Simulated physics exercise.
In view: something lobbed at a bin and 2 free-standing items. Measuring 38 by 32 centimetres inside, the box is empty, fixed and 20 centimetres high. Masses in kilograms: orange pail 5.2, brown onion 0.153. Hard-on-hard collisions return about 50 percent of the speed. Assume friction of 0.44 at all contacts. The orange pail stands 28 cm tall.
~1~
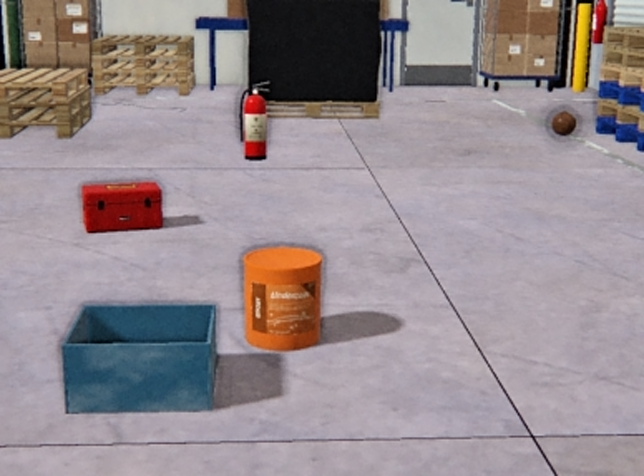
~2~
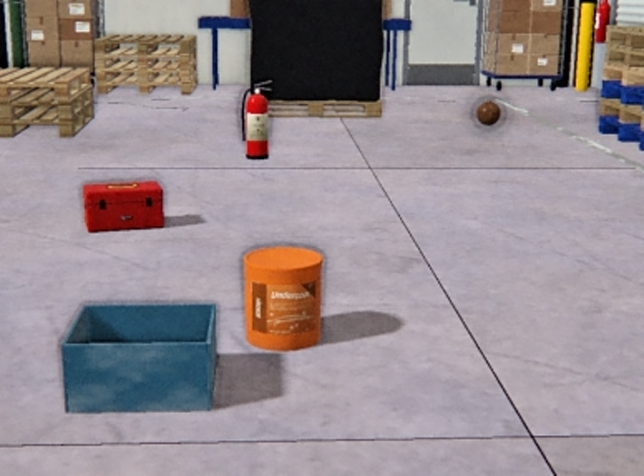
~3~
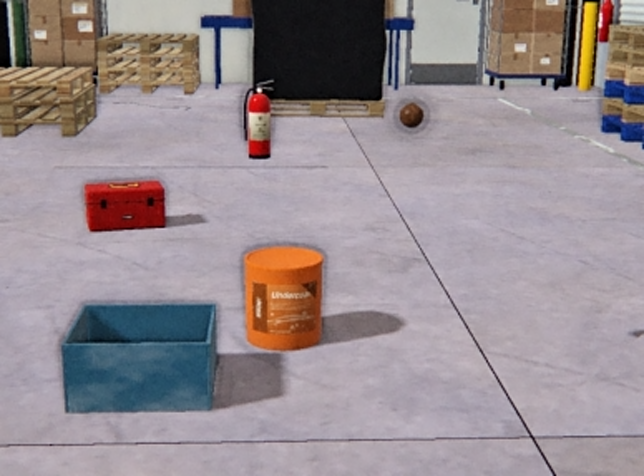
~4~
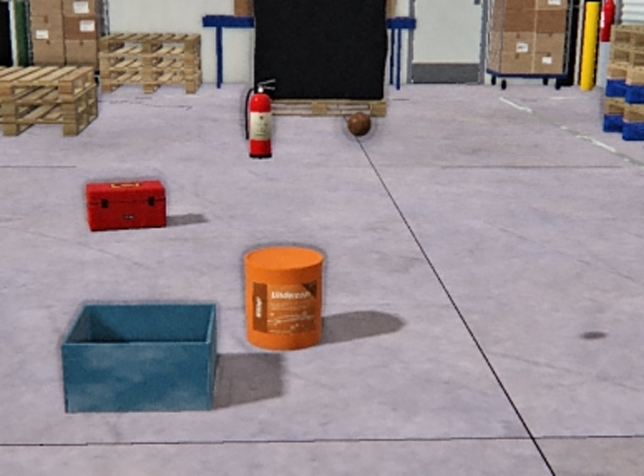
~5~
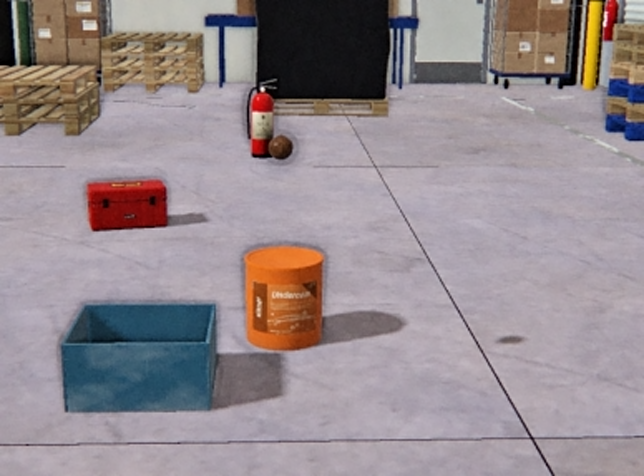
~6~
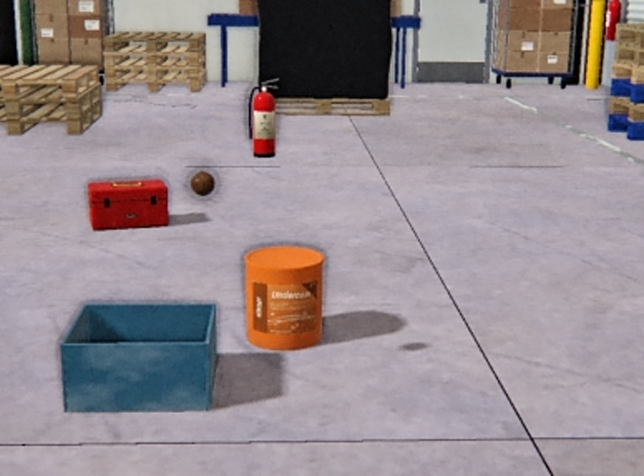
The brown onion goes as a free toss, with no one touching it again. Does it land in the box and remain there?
Pretty sure the box does not retain it.
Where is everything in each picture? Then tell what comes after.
Gap 119 cm; brown onion (564, 124); orange pail (283, 298), in the first picture.
Gap 97 cm; brown onion (489, 113); orange pail (283, 298), in the second picture.
Gap 76 cm; brown onion (411, 116); orange pail (284, 298), in the third picture.
Gap 61 cm; brown onion (359, 124); orange pail (284, 298), in the fourth picture.
Gap 40 cm; brown onion (281, 148); orange pail (284, 298), in the fifth picture.
Gap 18 cm; brown onion (203, 184); orange pail (284, 298), in the sixth picture.
Then, 0.20 s on from there, onion outside, 54 cm from the box's middle.
Then, 0.40 s on from there, gap 108 cm.
Then, 0.60 s on from there, onion outside, 160 cm from the box's middle.
Then, 0.70 s on from there, onion outside, 181 cm from the box's middle.
In the end, onion outside, 205 cm from the box's middle; orange pail under 10 cm from the start.
